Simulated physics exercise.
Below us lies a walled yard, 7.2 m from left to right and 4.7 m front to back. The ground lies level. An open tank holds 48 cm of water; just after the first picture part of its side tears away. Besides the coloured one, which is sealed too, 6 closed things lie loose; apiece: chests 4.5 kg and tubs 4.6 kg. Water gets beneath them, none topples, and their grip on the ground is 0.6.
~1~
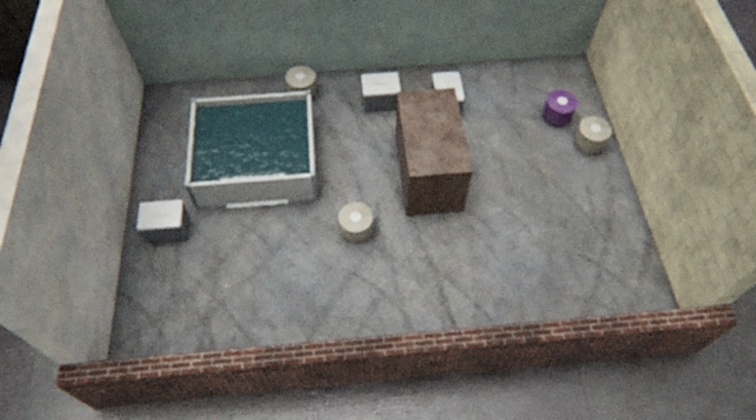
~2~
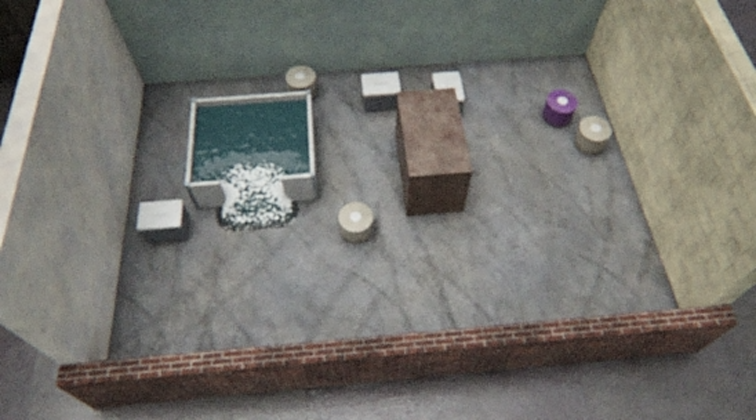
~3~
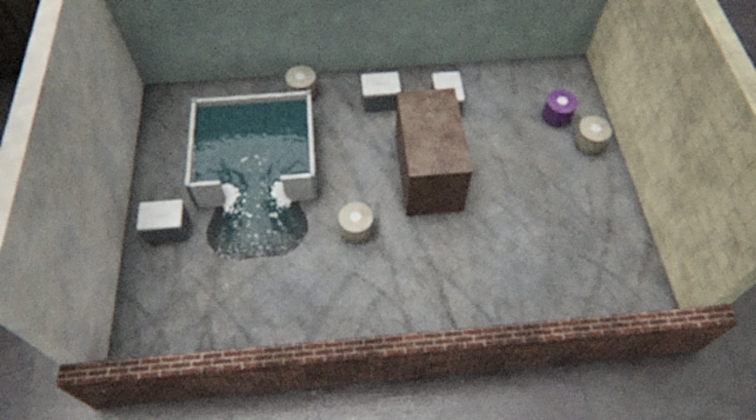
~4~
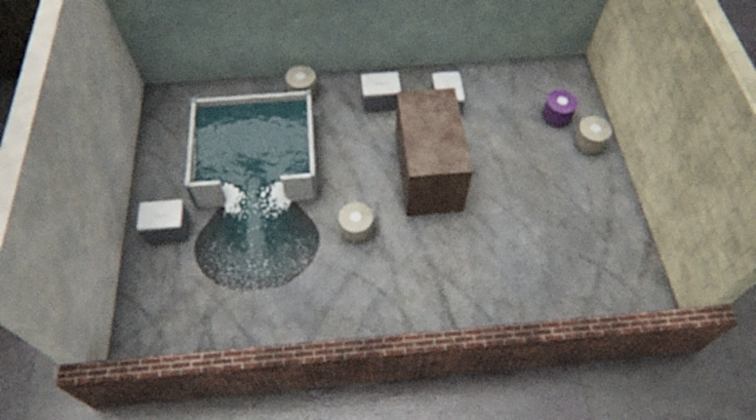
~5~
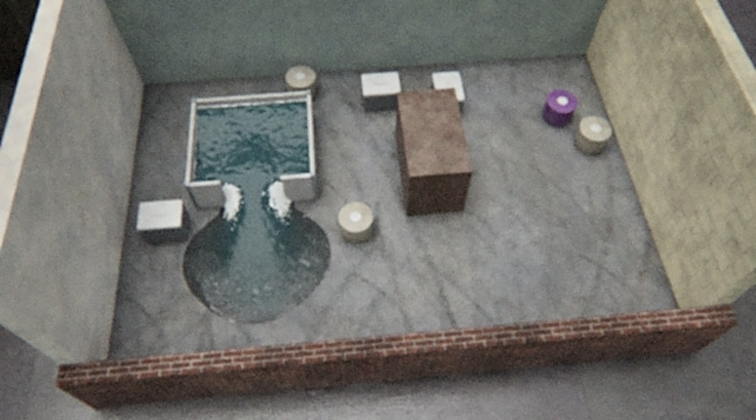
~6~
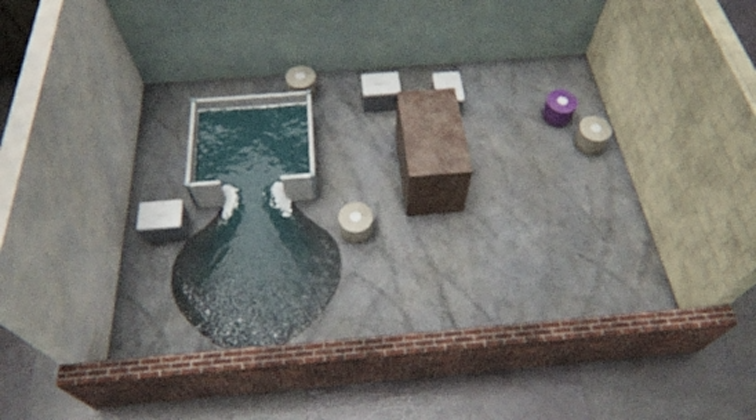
A square, open tank of water in a walled yard burst at its front side, and water gushed through the gap, spreading in a widening pool toward the brick wall while the tubs and chests stayed still.
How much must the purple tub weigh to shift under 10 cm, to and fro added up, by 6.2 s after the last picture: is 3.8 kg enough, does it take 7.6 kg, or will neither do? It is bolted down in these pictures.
Verdict: The smaller load will do.
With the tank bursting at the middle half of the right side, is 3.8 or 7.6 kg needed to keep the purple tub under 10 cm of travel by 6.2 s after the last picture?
In that case neither load is enough.
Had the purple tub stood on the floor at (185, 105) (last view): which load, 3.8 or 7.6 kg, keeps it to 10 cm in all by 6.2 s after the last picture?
Neither holds.
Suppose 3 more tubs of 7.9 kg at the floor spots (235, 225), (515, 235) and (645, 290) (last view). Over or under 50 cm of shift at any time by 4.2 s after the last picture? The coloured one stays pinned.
In turn: Over, less, under.
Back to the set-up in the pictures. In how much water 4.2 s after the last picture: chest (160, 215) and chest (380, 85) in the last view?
Roughly 4 and 0 cm.
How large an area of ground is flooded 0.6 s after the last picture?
Some 9.0 m2.
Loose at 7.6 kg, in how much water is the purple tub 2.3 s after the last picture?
Roughly 0 cm.
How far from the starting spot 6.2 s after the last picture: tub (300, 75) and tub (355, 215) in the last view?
In turn: 0 cm, 0 cm.
Then, 0.6 s after the last picture the purple tub would be 0 cm from its start with 3.8 kg and 0 cm from its start with 7.6 kg; 0 cm of water round it then.
Then, 2.3 s after the last picture the purple tub would be 0 cm from its start with 3.8 kg and 0 cm from its start with 7.6 kg; 0 cm of water round it then.
Then, 4.2 s after the last picture the purple tub would be 0 cm from its start with 3.8 kg and 0 cm from its start with 7.6 kg; 0 cm of water round it then.
Then, 6.2 s after the last picture the purple tub would be 0 cm from its start with 3.8 kg and 0 cm from its start with 7.6 kg; 2 cm of water round it then.
